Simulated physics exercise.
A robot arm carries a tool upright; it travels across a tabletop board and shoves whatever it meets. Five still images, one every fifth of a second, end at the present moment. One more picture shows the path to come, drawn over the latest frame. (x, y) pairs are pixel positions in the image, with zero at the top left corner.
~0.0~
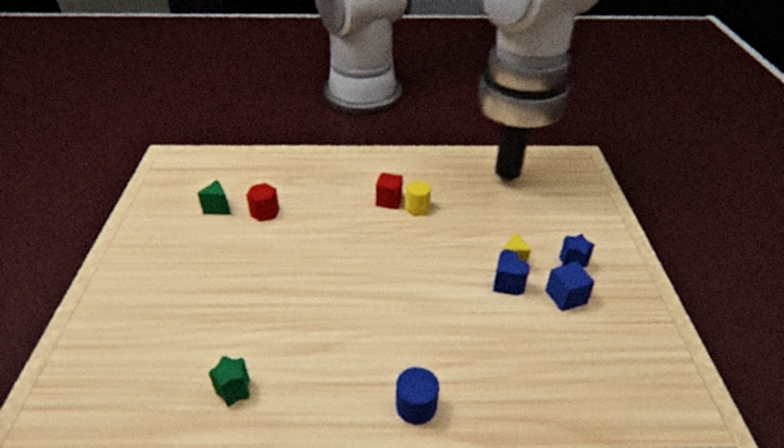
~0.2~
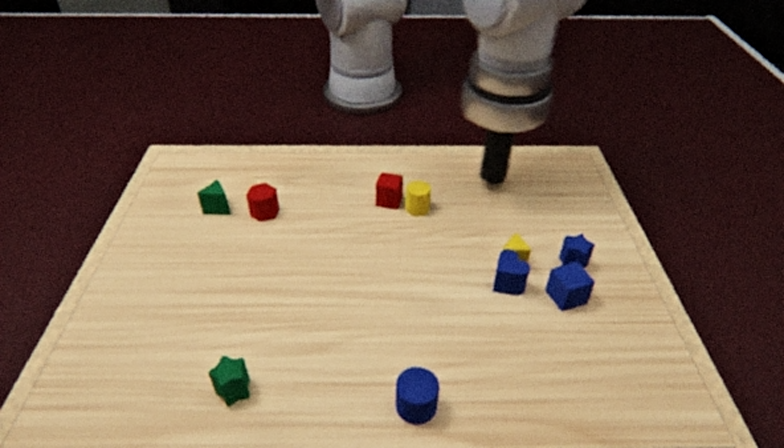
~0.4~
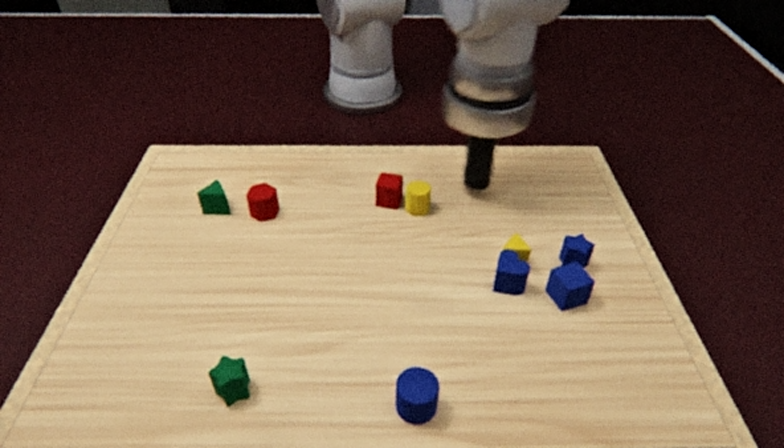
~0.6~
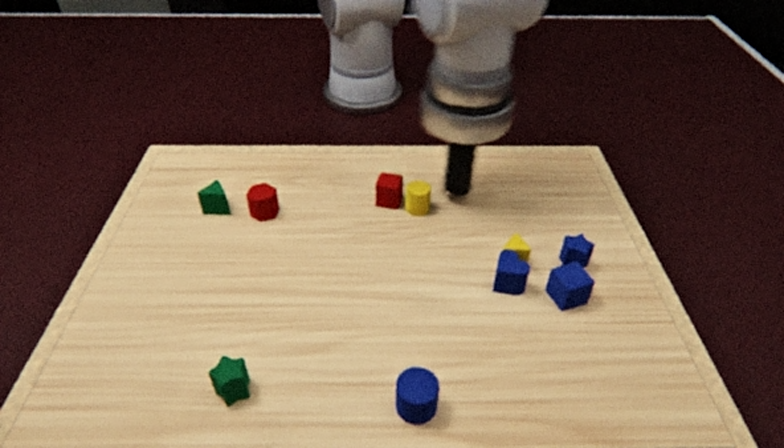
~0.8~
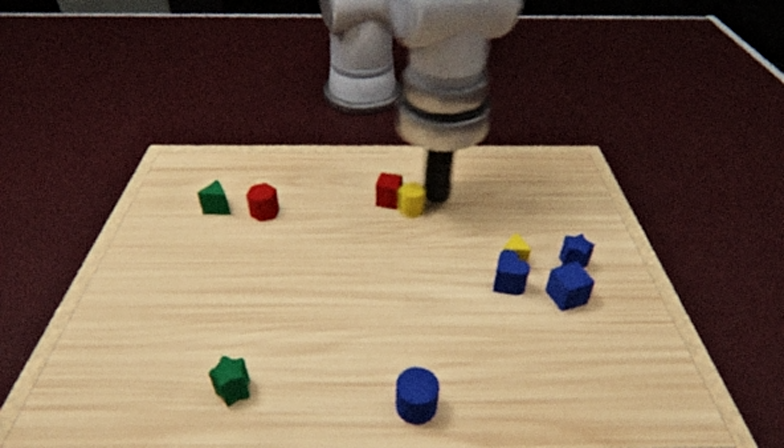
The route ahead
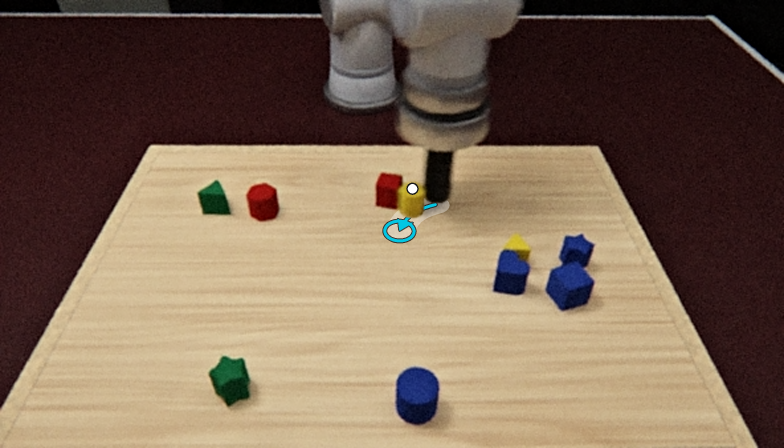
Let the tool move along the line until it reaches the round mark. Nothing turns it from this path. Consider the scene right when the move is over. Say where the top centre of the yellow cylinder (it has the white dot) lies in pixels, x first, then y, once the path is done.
In the picture, that point is around (373, 204).
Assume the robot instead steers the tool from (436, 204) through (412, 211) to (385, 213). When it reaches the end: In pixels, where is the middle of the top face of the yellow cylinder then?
By then it is at (362, 201).
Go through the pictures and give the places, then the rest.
In the first picture, lower end of the tool (508, 173), tops of blocks, red square (389, 180), yellow cylinder (419, 187).
In the second picture, tool (493, 177), blocks as before.
In the third picture, tool (476, 183), blocks as before.
In the fourth picture, tool (457, 189), blocks as before.
In the fifth picture, tool (436, 195), red square (389, 180), yellow cylinder (412, 189).
The drawn path runs from (436, 204) through (419, 210) and (407, 219) to (399, 231); the dot is on the yellow cylinder.
On the path given first. Halfway along, tool (412, 205); red square (382, 180), turned 40° clockwise; yellow cylinder (386, 197).
At the end, tool (400, 222); red square (382, 180), turned 40° clockwise; yellow cylinder (373, 204).
